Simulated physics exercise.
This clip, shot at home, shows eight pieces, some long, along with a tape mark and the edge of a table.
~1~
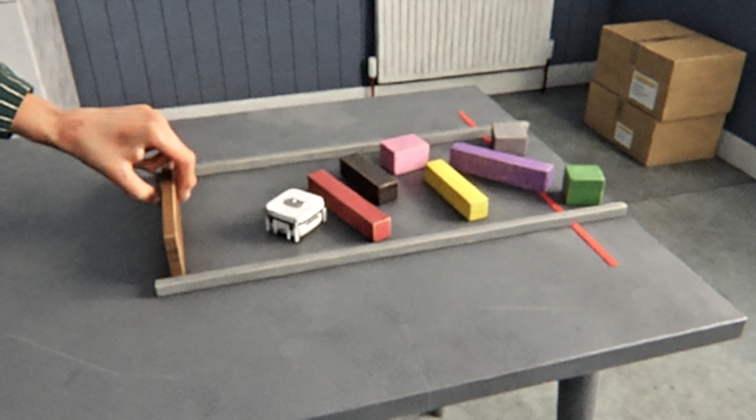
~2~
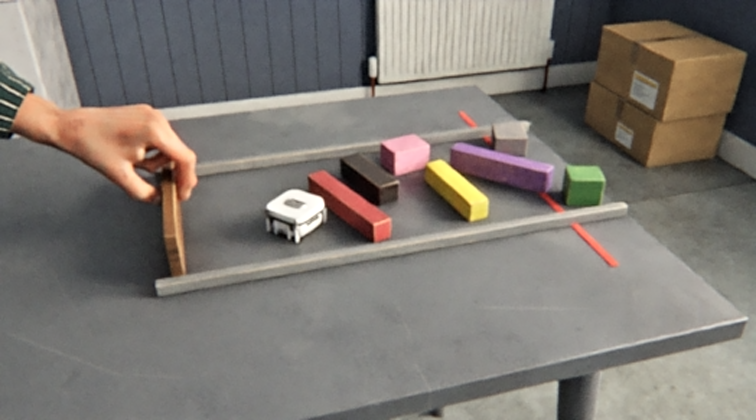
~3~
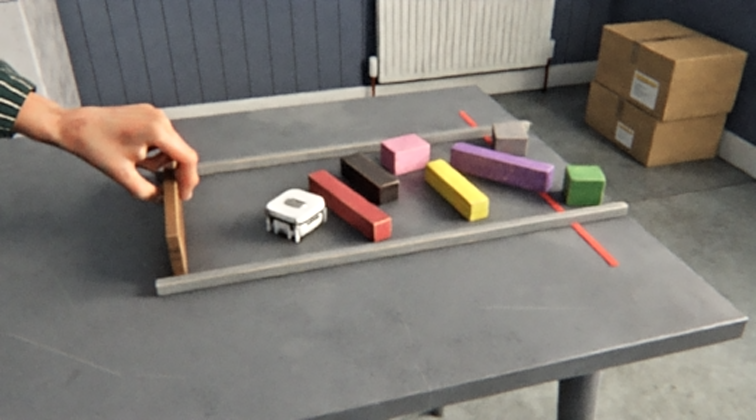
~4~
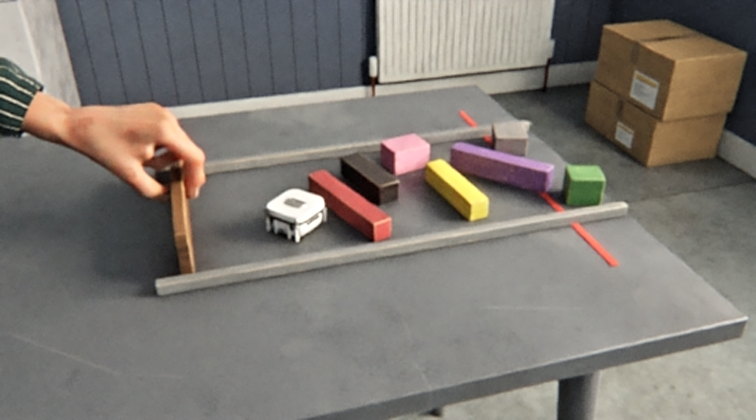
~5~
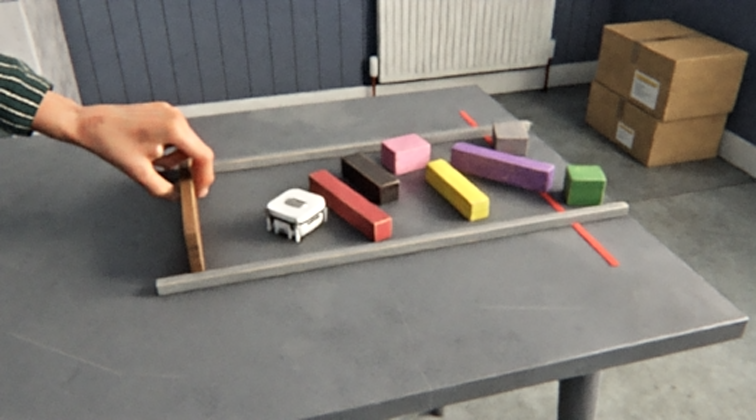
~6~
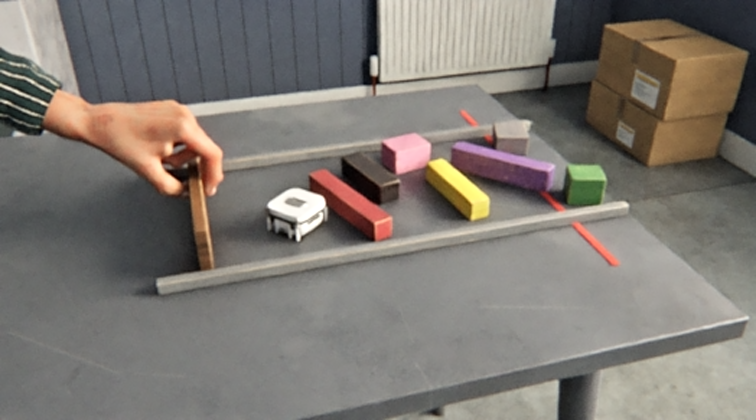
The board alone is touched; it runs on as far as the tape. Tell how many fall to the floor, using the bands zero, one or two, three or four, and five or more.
Three or four fall to the floor.
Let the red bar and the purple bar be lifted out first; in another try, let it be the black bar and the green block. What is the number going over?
Result: 2 in the first case, with 2 in the second.
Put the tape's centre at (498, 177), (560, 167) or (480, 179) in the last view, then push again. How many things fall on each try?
In that order 3, 8 and 1.
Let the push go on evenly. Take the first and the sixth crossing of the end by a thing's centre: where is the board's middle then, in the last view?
Near (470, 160) and (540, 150).
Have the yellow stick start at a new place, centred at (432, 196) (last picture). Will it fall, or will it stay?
Lab note: It goes off the edge.
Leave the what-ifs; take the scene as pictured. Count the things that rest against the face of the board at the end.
That makes 3.
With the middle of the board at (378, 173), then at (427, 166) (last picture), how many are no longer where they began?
The counts are 5 and 6.
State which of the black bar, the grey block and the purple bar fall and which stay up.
In short, the black bar hangs on, the grey block goes off the edge, the purple bar goes off the edge.
Early on, none off yet; green block at rest near (584, 185); grey block at rest near (510, 139); purple bar at rest near (501, 167).
A while later, none off yet; green block at rest near (584, 185); grey block at rest near (510, 139); purple bar travelled a little near (514, 160).
Finally, the number that fall off is three or four; lost, yellow stick, purple bar, grey block and green block.
